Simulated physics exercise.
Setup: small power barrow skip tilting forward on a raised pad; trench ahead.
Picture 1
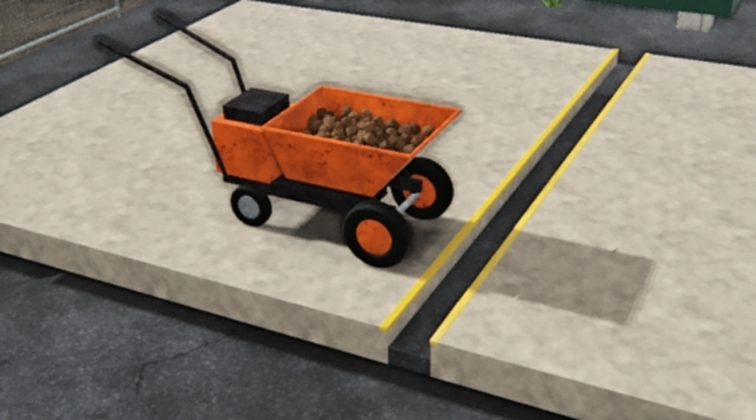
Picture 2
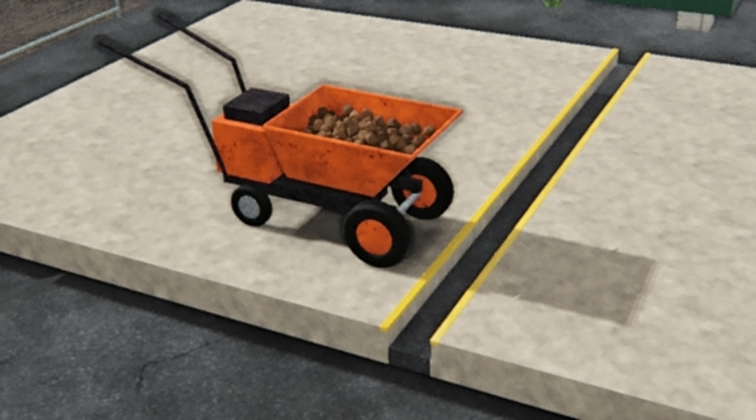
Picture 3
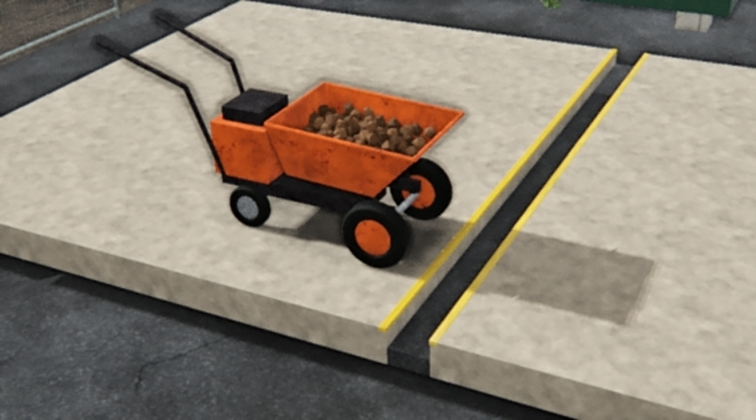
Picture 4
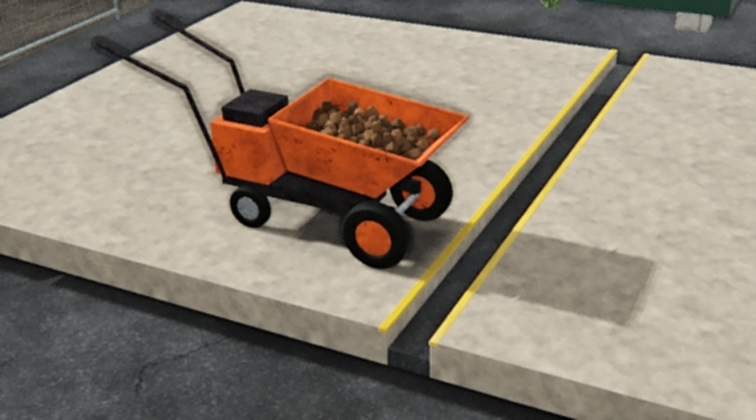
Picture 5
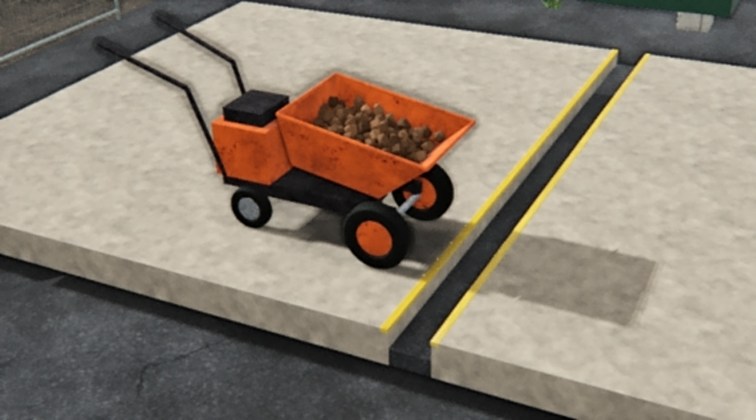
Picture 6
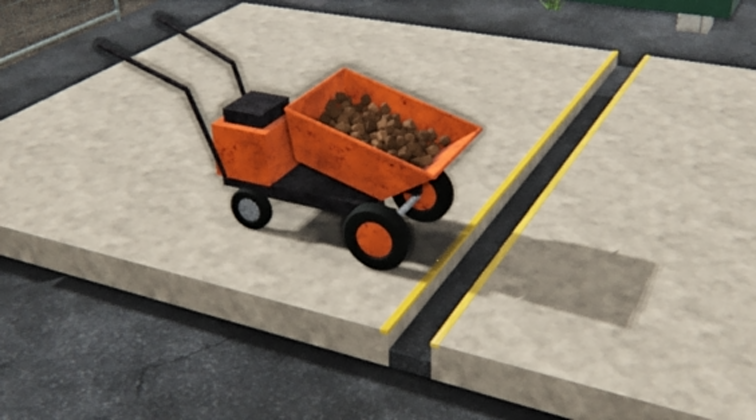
A raised pale concrete pad on dark asphalt, crossed by a narrow dark trench with yellow-lined edges, is seen from above at an angle. Left of the trench stands an orange power barrow with black handles at the left, dark tyres and a skip of brown clods. The skip starts level, then gradually tilts forward to the right, its rear rising, while the wheels and the camera stay still.
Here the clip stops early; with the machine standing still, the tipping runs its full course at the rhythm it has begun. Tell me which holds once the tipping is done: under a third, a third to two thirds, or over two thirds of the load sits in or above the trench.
What ends in the trench is going to be under one-third of the load.
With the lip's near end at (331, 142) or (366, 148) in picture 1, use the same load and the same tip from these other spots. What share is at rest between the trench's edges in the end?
Result: Try 1 = 60 %, try 2 = 60 %.
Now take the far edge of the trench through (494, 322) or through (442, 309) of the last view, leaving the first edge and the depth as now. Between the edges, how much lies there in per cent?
Lab note: Case 1 around 50 %, case 2 0 %.
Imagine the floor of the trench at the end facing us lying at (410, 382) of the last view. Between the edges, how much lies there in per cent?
Something close to 0 per cent.
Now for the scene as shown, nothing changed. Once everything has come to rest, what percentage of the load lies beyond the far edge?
About 90 %.
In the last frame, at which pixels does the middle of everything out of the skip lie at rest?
At about (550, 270), give or take.
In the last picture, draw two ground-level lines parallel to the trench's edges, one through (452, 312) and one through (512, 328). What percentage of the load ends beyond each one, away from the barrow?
90 % and 50 %, in that order.
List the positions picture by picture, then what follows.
Lip of the skip at (411, 157), level; top of the load at (352, 132), clay clods; first edge of the trench at (408, 298); far edge at (457, 311), the trench under half as wide as the skip, and about half as deep as wide, in the first frame.
Lip of the skip at (412, 158), level; top of the load at (353, 131), in the second frame.
Lip of the skip at (414, 160), tipped barely; top of the load at (354, 131), in the third frame.
Lip of the skip at (419, 164), tipped a little; top of the load at (344, 126), in the fourth frame.
Lip of the skip at (427, 169), tipped a little; top of the load at (350, 123), in the fifth frame.
Lip of the skip at (434, 177), tipped clearly; top of the load at (344, 125); first edge of the trench at (408, 300); far edge at (457, 313), in the sixth frame.
Soon after the last picture, skip tipped steeply; all in the skip.
A little later, skip tipped steeply; most in the skip; a small part beyond it; a stray few falling.
Later still, skip tipped right over; about a quarter in the skip; most beyond it.
At rest, skip tipped right over; a small part in the skip; a stray few in or heaped over the trench; nearly all beyond it.
